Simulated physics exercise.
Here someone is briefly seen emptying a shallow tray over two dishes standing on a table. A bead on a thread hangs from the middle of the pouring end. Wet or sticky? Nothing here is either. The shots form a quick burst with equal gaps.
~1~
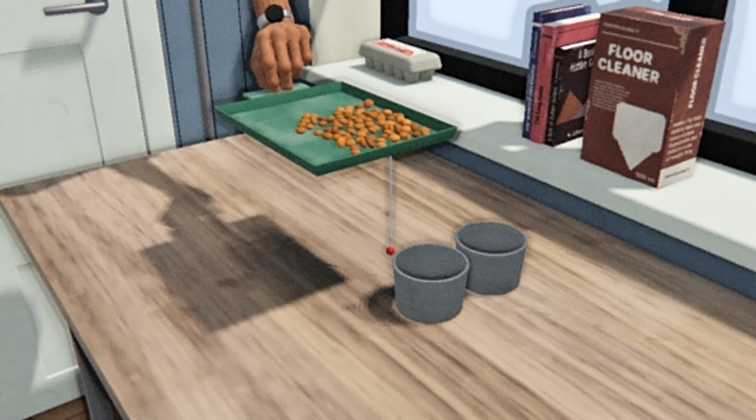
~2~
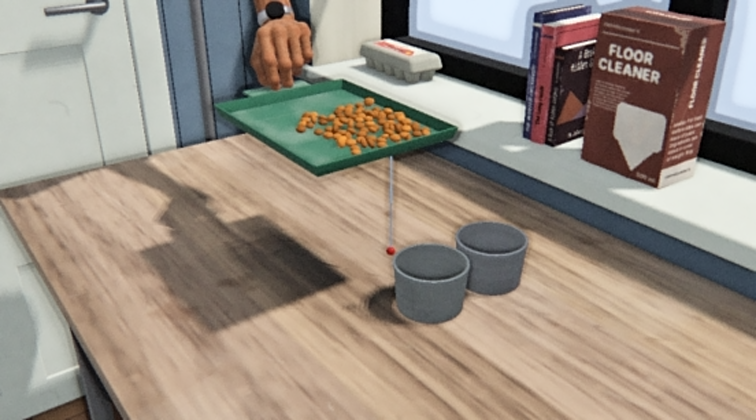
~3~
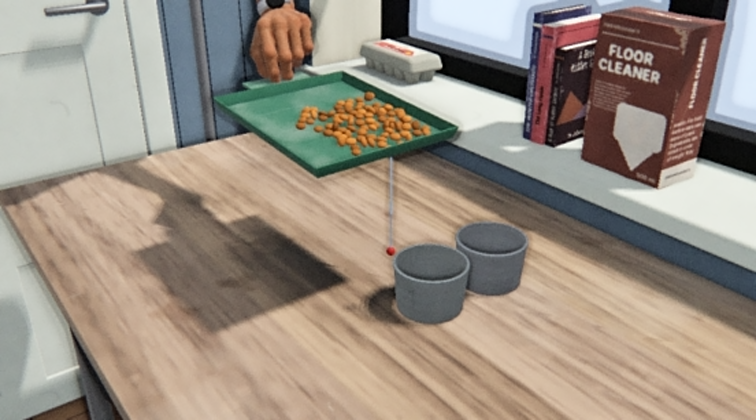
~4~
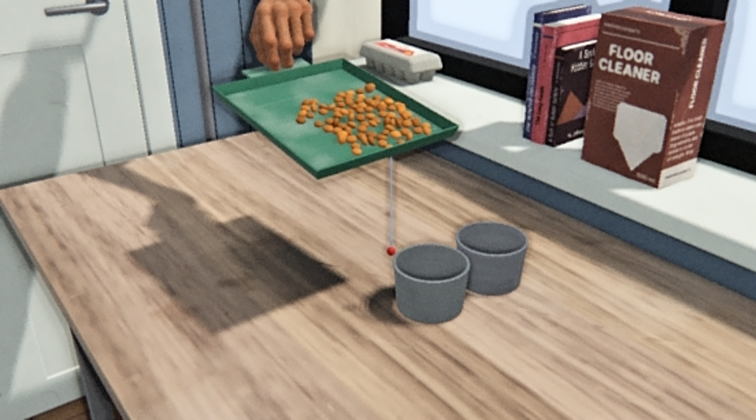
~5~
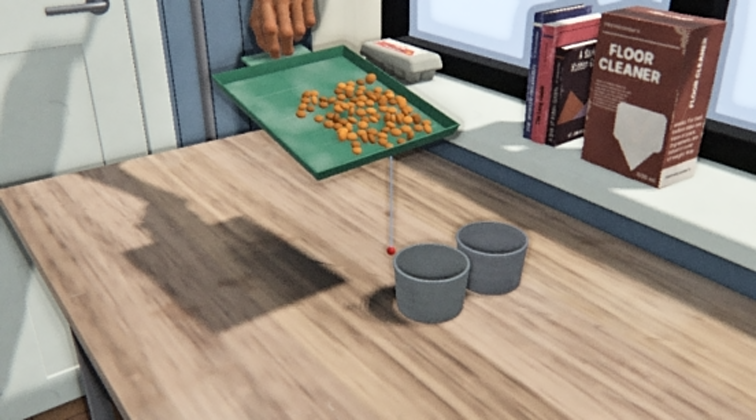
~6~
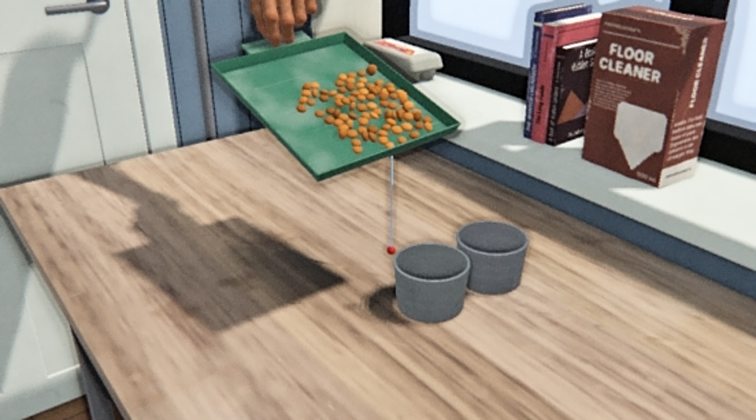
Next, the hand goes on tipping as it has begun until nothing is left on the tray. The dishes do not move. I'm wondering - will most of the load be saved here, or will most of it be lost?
Between them the dishes get the lesser amount.
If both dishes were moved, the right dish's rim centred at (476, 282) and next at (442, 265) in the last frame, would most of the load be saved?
Try 1: Not up to half; try 2: In excess of half.
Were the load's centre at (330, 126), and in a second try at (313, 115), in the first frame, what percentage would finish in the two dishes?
Around 10 then around 10 per cent.
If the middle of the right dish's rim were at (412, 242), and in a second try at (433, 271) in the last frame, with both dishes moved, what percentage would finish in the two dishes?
It comes to roughly 0 per cent in one try and roughly 80 per cent in the next.
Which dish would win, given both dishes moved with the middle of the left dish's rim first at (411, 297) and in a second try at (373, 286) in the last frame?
Well, the first go goes to the leftmost dish, and the second to the leftmost dish.
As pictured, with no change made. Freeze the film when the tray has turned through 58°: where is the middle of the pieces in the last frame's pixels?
Near (379, 142).
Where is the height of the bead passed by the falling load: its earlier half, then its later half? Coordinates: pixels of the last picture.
Around (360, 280) at first; around (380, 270) after that.
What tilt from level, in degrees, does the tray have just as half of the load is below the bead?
That happens at around 95°.
Soon after the last picture, tray tipped steeply; nearly all on the tray; a small part in the air.
A little later, tray tipped right over; about a third on the tray; a stray few in the left dish; about a third outside both; about a quarter in the air.
Later still, tray tipped past a quarter turn; a small part in the left dish; most outside both.
At rest, tray tipped past a quarter turn; a small part in the left dish; none in the right dish; most outside both.
